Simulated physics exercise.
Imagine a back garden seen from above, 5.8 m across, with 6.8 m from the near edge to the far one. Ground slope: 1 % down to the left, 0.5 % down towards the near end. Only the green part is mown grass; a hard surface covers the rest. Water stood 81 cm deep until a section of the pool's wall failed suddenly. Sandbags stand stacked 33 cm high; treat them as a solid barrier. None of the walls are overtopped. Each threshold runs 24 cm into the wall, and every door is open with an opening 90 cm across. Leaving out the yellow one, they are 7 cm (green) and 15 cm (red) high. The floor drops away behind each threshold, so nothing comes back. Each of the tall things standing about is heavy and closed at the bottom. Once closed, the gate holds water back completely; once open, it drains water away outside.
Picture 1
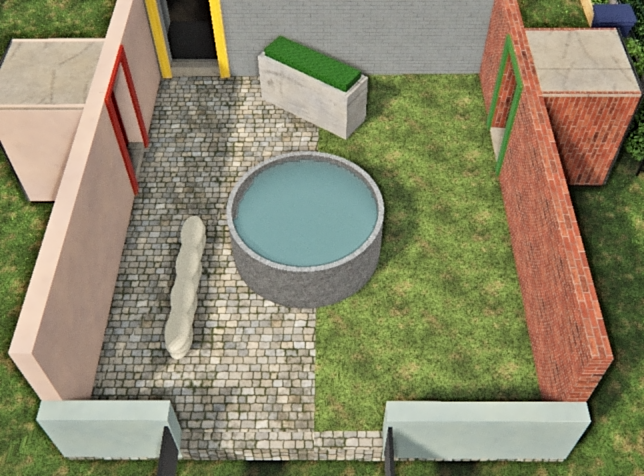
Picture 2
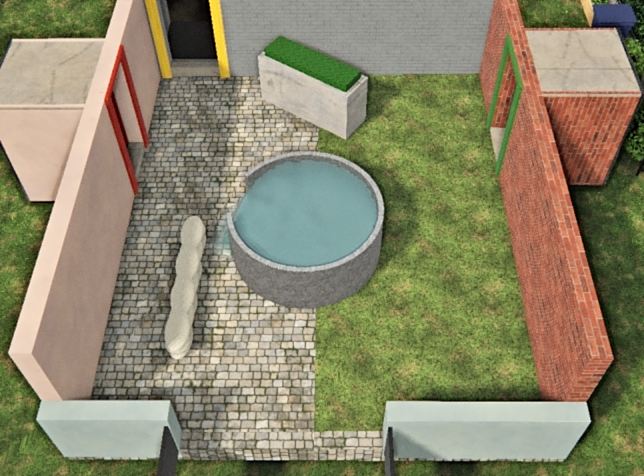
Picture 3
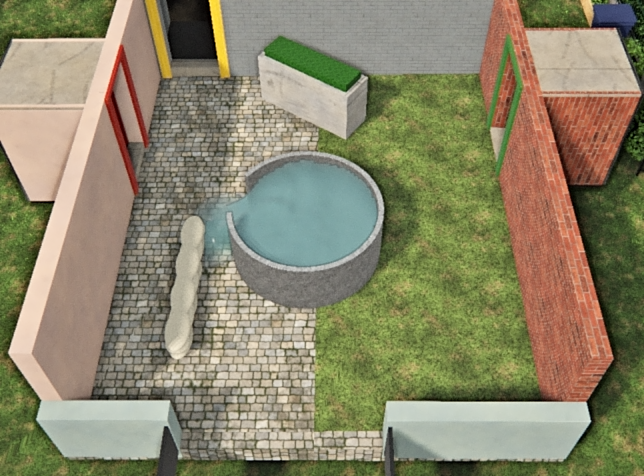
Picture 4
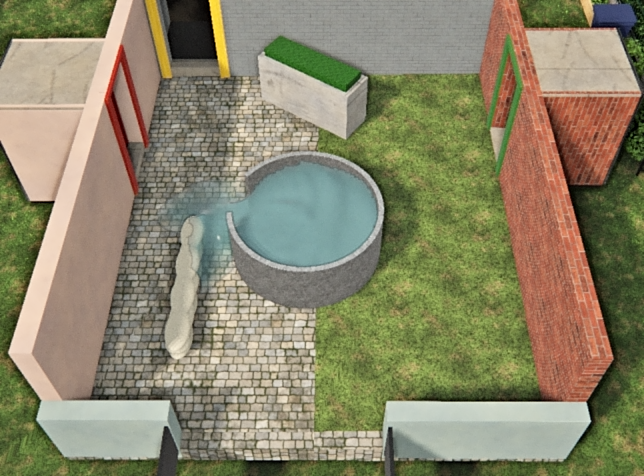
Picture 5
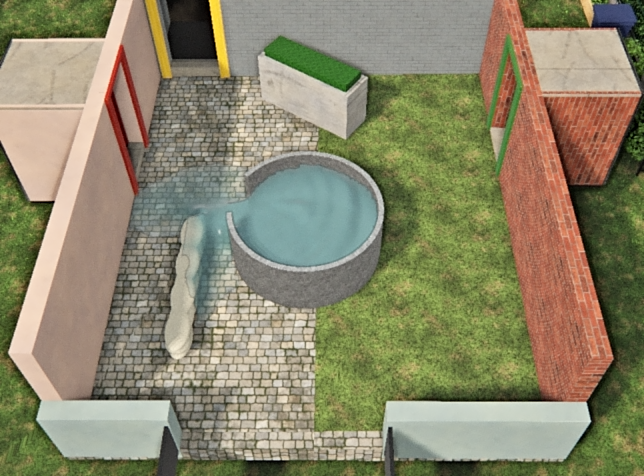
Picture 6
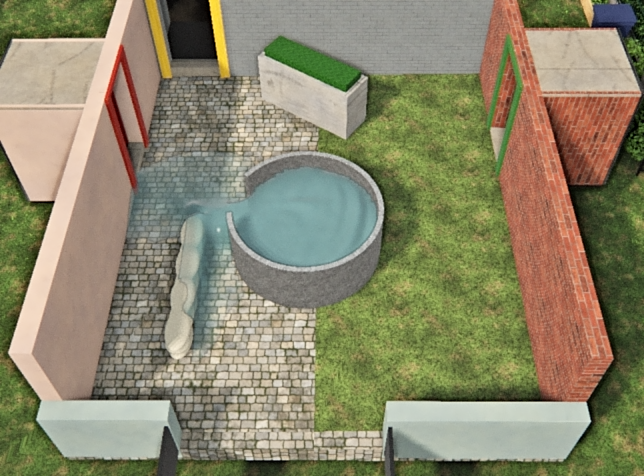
In a walled back garden, water poured out through a gap in the left side of a round stone pool, ran to the pale sandbags, and spread across the paving to the left wall.
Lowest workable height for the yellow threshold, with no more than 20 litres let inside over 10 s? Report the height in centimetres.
I would say 29 cm.
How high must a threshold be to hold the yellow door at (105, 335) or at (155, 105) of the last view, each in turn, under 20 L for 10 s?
First place around 5.5 cm, second around 19 cm.
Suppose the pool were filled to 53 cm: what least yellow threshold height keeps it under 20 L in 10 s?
Then a height close to 18 cm.
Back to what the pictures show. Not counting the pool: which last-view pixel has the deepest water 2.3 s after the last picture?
Check close to (209, 237).
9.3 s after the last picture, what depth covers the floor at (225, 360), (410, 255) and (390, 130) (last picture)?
Close to 4, 3 and 5 cm, one after the other.
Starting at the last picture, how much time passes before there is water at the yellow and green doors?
It gets to yellow at 1.0 s, and to green at 8.0 s.
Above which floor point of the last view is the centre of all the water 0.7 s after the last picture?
(266, 235).
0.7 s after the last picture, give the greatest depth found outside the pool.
Close to 57 centimetres.
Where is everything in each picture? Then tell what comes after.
The first frame shows still water, 81 cm deep, in the pool at (305, 211); the yellow door at (188, 30) is dry.
In the second frame, the gap is at (240, 219), the front 0.4 m out at a hidden place; the back of the pool holds 81 cm.
In the third frame, the gap is at (240, 221), the front 0.8 m out at (201, 210); the back of the pool holds 81 cm.
In the fourth frame, the front is at (167, 207), 1.3 m from the gap at (240, 222); 1.5 m2 of floor is wet, 81 cm left at the back.
In the fifth frame, the gap is at (240, 221), the front 1.9 m out at (134, 202); the back of the pool holds 75 cm.
In the sixth frame, the gap is at (240, 221), the front 2.1 m out at (141, 171); the back of the pool holds 68 cm; the yellow door at (188, 30), 3.8 m from the gap, is still 2.0 m from the nearest water.
Then, 0.7 s after the last picture water covers 30 % of the floor, deepest (57 cm) near (209, 237); it has not reached the yellow door.
Then, 2.3 s after the last picture water covers 40 % of the floor, deepest (41 cm) near (209, 237); 28 cm at the yellow door, 56 litres in over its 20 cm threshold.
Then, 9.3 s after the last picture water covers 80 % of the floor, deepest (13 cm) near (209, 237); 10 cm at the yellow door, 91 litres in over its 20 cm threshold.
At the yellow door as built, the water peaked near 31 cm, 1.5 s after the last picture.
With a threshold of 23 cm, 56 litres would have come in within the 10 s; with 31.5 cm, 11 litres. So under 20 litres takes about 29 cm.
